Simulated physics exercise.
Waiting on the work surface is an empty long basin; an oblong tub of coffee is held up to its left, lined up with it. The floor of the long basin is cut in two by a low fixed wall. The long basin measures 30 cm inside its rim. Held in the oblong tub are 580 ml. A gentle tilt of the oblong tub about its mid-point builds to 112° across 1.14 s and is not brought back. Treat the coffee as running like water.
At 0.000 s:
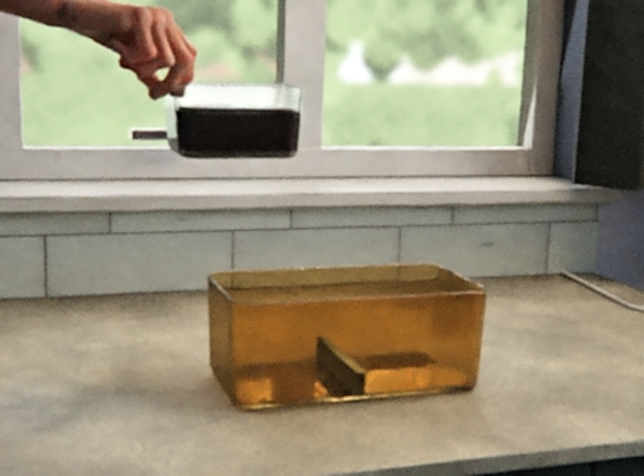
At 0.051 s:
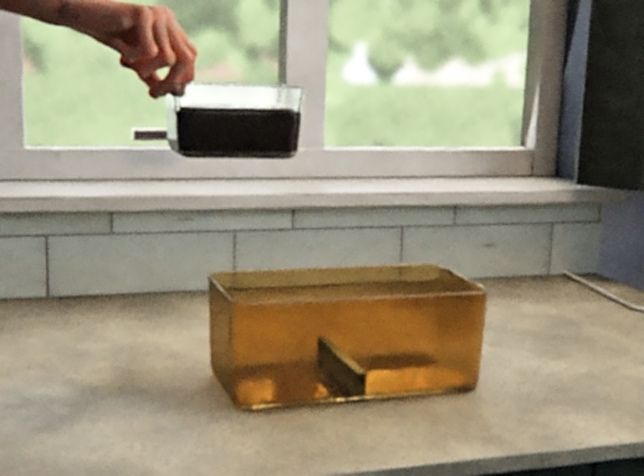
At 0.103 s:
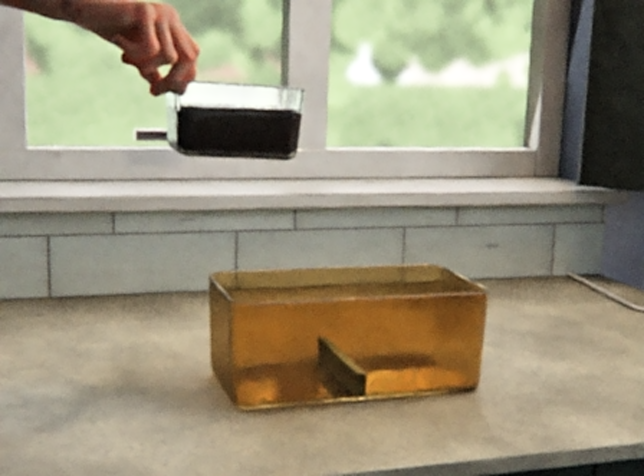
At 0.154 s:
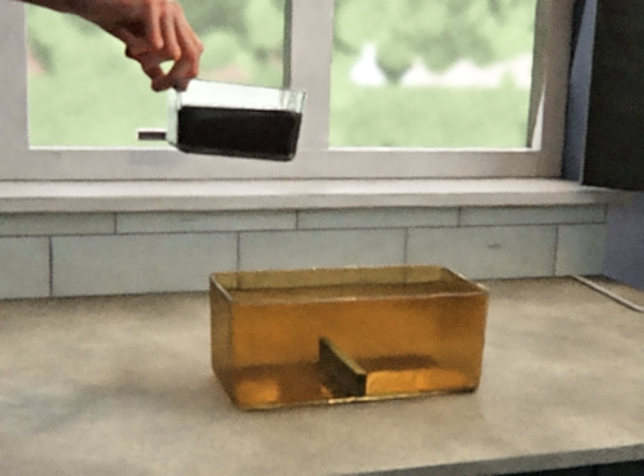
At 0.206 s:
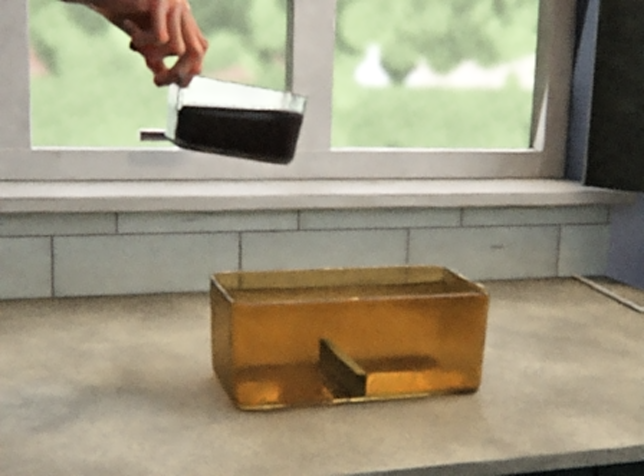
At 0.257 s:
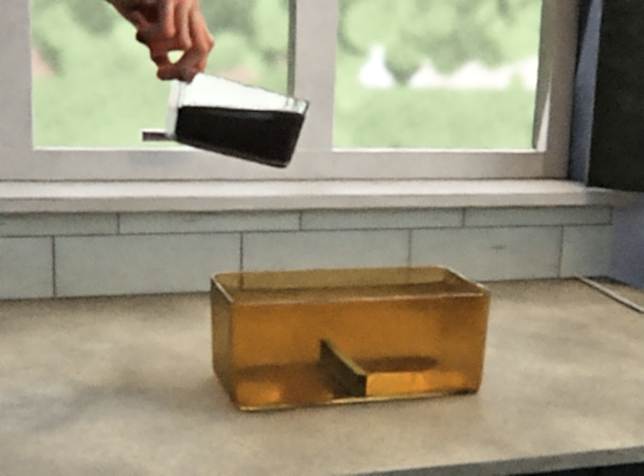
A hand slowly tilts a clear tub of dark liquid rightward above an amber basin.
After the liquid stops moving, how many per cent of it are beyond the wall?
About 61 per cent.
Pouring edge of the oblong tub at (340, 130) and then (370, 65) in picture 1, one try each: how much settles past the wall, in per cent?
Try 1: Approx. 80 %; try 2: Approx. 85 %.
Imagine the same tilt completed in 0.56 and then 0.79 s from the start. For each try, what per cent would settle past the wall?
Around 40 per cent first, around 55 per cent next.
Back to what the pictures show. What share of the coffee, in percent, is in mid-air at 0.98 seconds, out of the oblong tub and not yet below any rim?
About 12 per cent.
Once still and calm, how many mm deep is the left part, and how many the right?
Once settled, the left stands around 10 mm and the right around 16 mm.
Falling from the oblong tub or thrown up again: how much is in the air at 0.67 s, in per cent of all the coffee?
42 %.
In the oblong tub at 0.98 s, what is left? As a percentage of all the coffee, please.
Share remaining: Approx. 7 %.
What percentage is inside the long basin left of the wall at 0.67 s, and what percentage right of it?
Lab note: Left near 2, right near 7.
Then, 0.67 s in, the tilt is 72° and 49 per cent is still to pour, 2 is left of the wall and 7 right of it.
Then, 0.98 s in, the tilt is 106° and 7 per cent is still to pour, 20 is left of the wall and 61 right of it.
Then, 1.29 s in, the tilt is 112° and 0 per cent is still to pour, 37 is left of the wall and 62 right of it.
Then, 1.64 s in, the tilt is 112° and 0 per cent is still to pour, 37 is left of the wall and 61 right of it.
Finally, 37 per cent lies left of the wall, 61 right of it and 2 outside.
